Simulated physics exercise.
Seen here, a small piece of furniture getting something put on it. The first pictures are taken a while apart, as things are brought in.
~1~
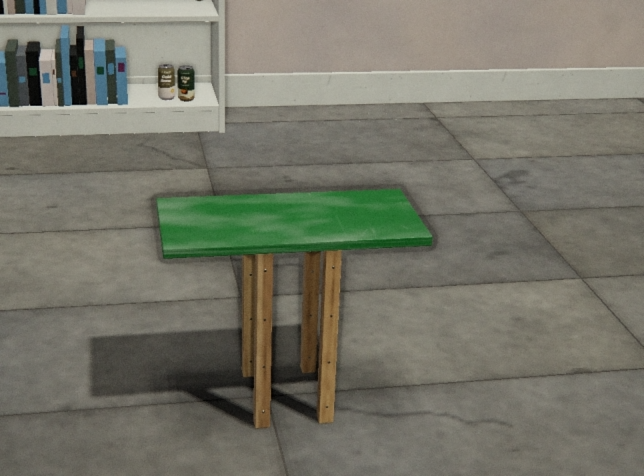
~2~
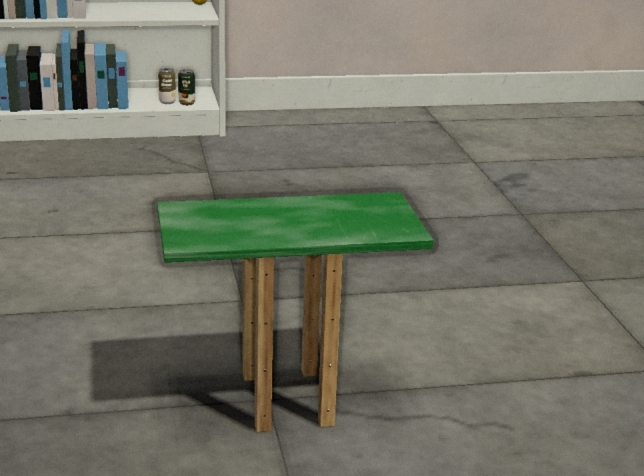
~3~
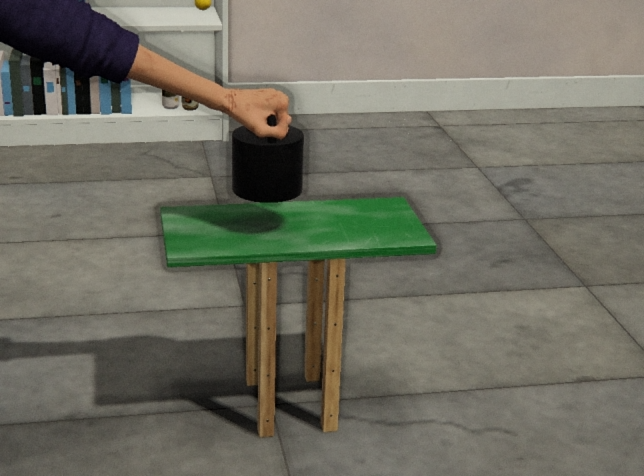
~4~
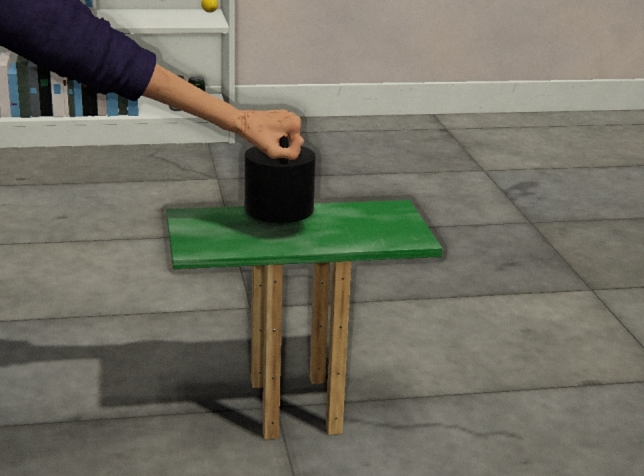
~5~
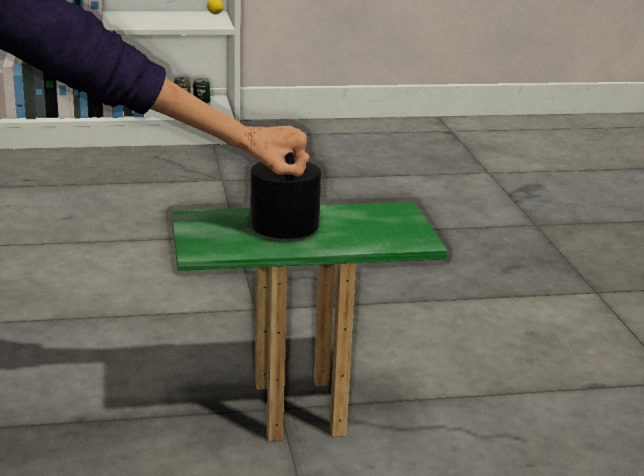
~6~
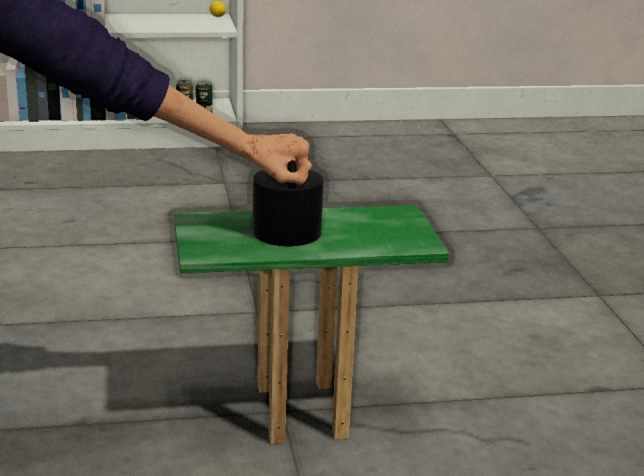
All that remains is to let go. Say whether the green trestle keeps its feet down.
The green trestle stays flat on its feet.
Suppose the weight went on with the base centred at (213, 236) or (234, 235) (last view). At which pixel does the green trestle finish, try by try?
Resting at (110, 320) and (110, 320).
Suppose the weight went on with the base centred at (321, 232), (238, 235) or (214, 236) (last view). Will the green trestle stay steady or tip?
Try by try, it holds firm; topples; topples.
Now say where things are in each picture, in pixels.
The first frame shows green trestle (290, 222).
The second frame shows green trestle (291, 225).
The third frame shows still on the way; green trestle (294, 230); weight (268, 162).
The fourth frame shows still on the way; green trestle (300, 233); weight (280, 182).
The fifth frame shows still on the way; green trestle (305, 234); weight (285, 198).
The sixth frame shows in place, still held; green trestle (307, 237); weight (288, 205).
Then, 0.24 s later than the last frame, green trestle at rest near (307, 237).
When it is over, the green trestle keeps steady, near (307, 237).
